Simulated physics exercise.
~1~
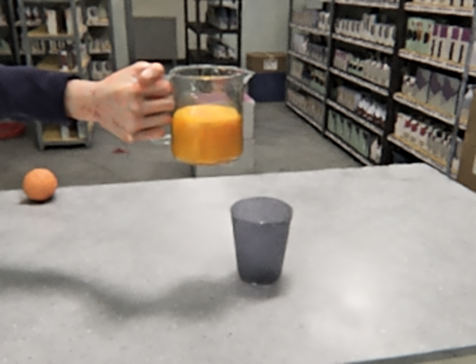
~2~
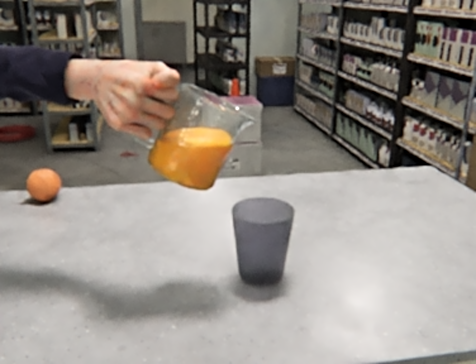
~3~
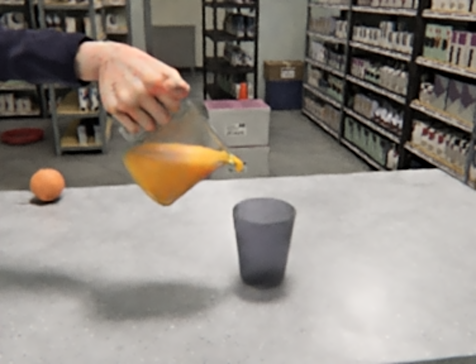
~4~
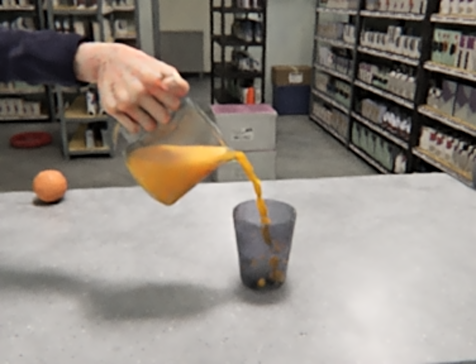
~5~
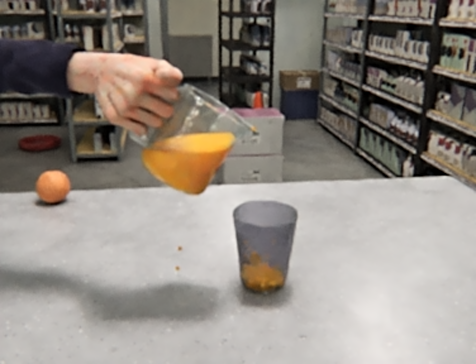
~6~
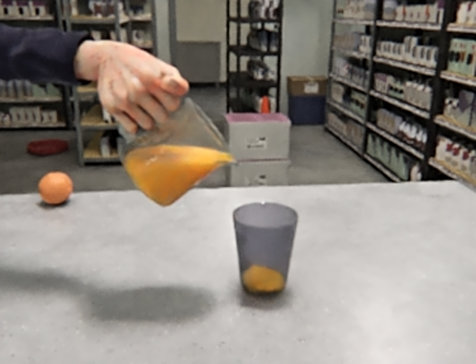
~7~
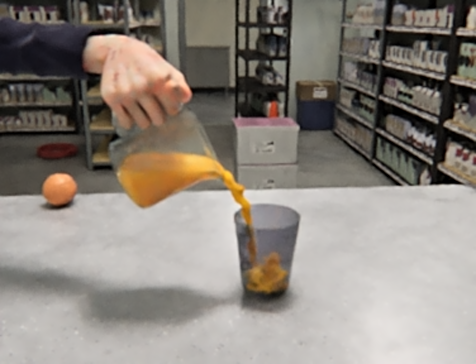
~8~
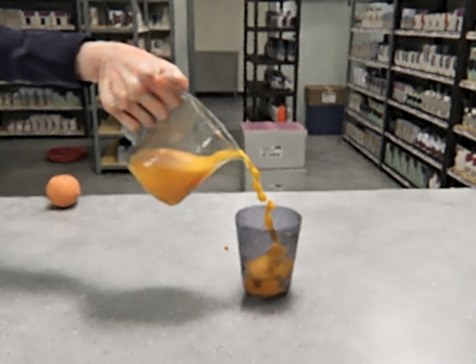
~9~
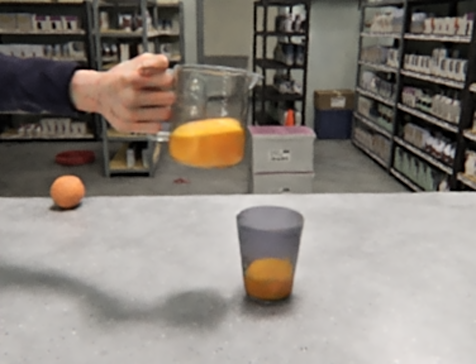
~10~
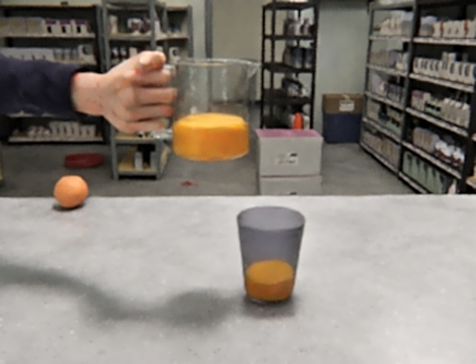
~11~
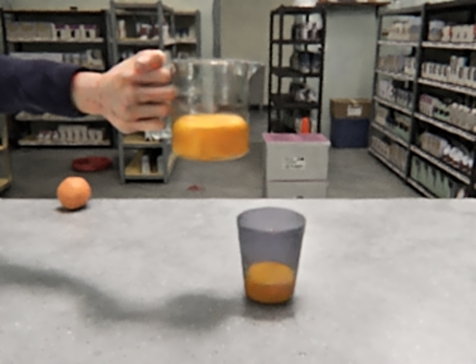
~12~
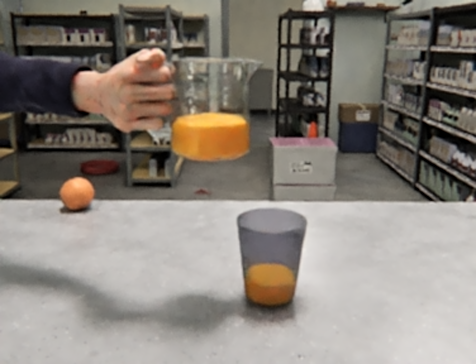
A hand in a dark sleeve holds a clear glass pitcher of orange juice above a pale grey worktop, seen from the front in a storeroom lined with stocked shelves. An empty, smoky grey tumbler stands below it, and an orange sits at the left. The hand tips the pitcher to the right, and a thin stream falls into the tumbler. It eases back, stopping the flow, then tilts further and pours again as the view drifts slightly sideways. Finally the hand levels the pitcher, still holding juice, above the partly filled tumbler.
